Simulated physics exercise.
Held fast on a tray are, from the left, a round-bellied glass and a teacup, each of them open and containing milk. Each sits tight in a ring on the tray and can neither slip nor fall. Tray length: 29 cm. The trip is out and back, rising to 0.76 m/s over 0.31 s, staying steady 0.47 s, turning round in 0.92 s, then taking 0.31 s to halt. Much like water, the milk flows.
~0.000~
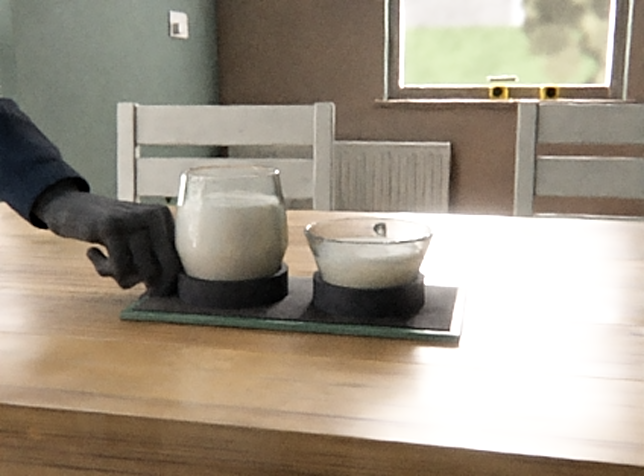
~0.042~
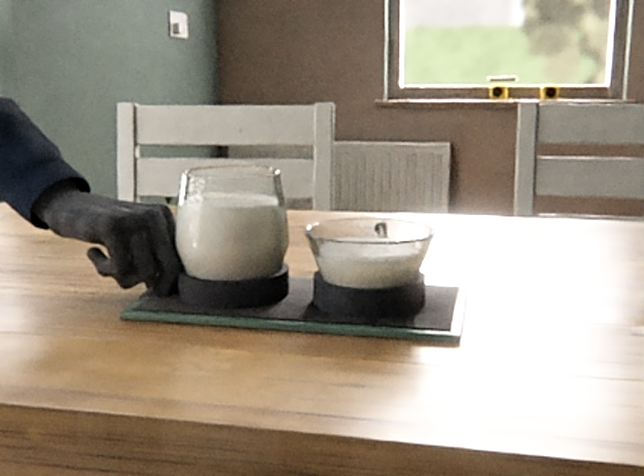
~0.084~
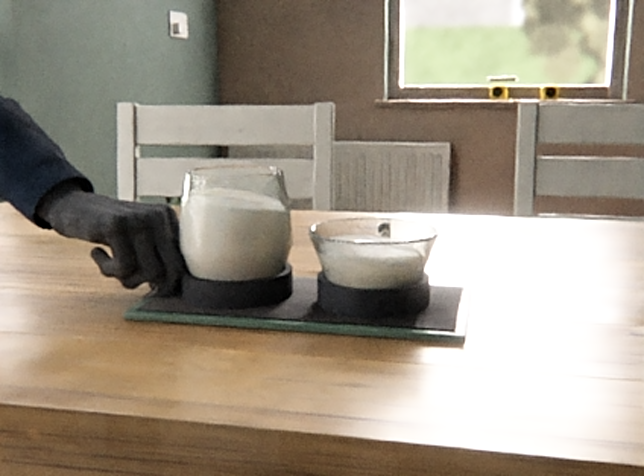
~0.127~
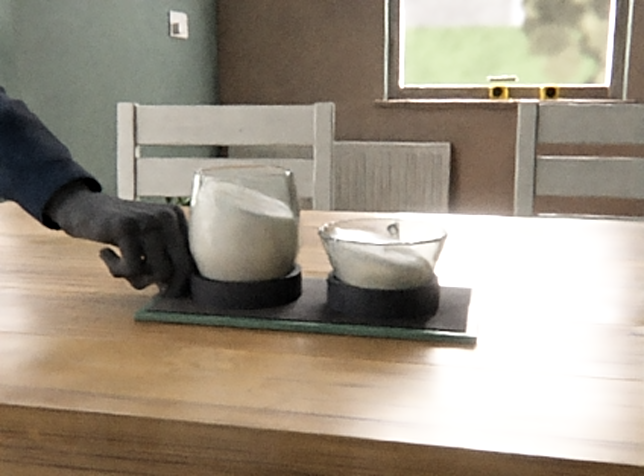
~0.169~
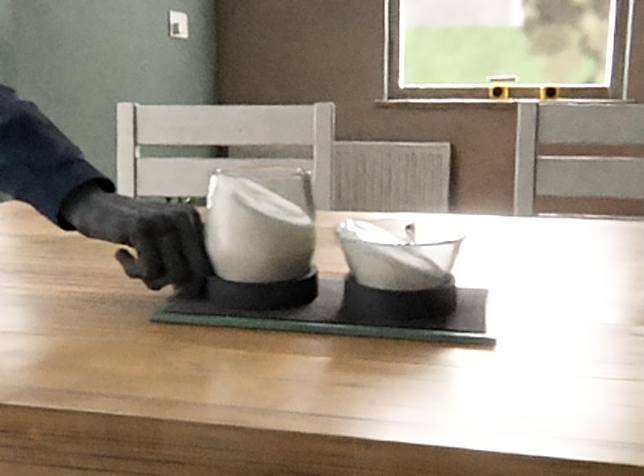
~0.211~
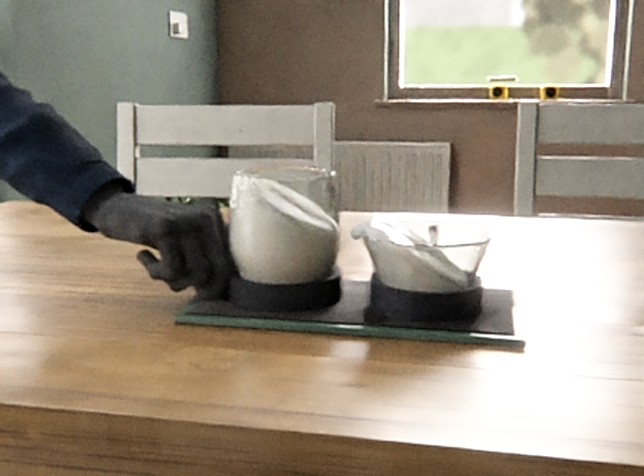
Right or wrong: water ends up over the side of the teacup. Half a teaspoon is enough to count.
Right.
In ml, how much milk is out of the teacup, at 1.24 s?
By that moment, some 15 ml has gone.
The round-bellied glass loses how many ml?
Estimate: Around 0 ml.
After 0.72 s the tray moves at 0.76 m/s; losses from the left are 0, 11 ml.
After 1.24 s the tray moves at 0.01 m/s; losses from the left are 0, 14 ml.
After 1.75 s the tray moves at 0.72 m/s; losses from the left are 0, 14 ml.
After 2.26 s the tray moves at 0.00 m/s; losses from the left are 0, 14 ml.
In the end losses from the left are 0, 14 ml.
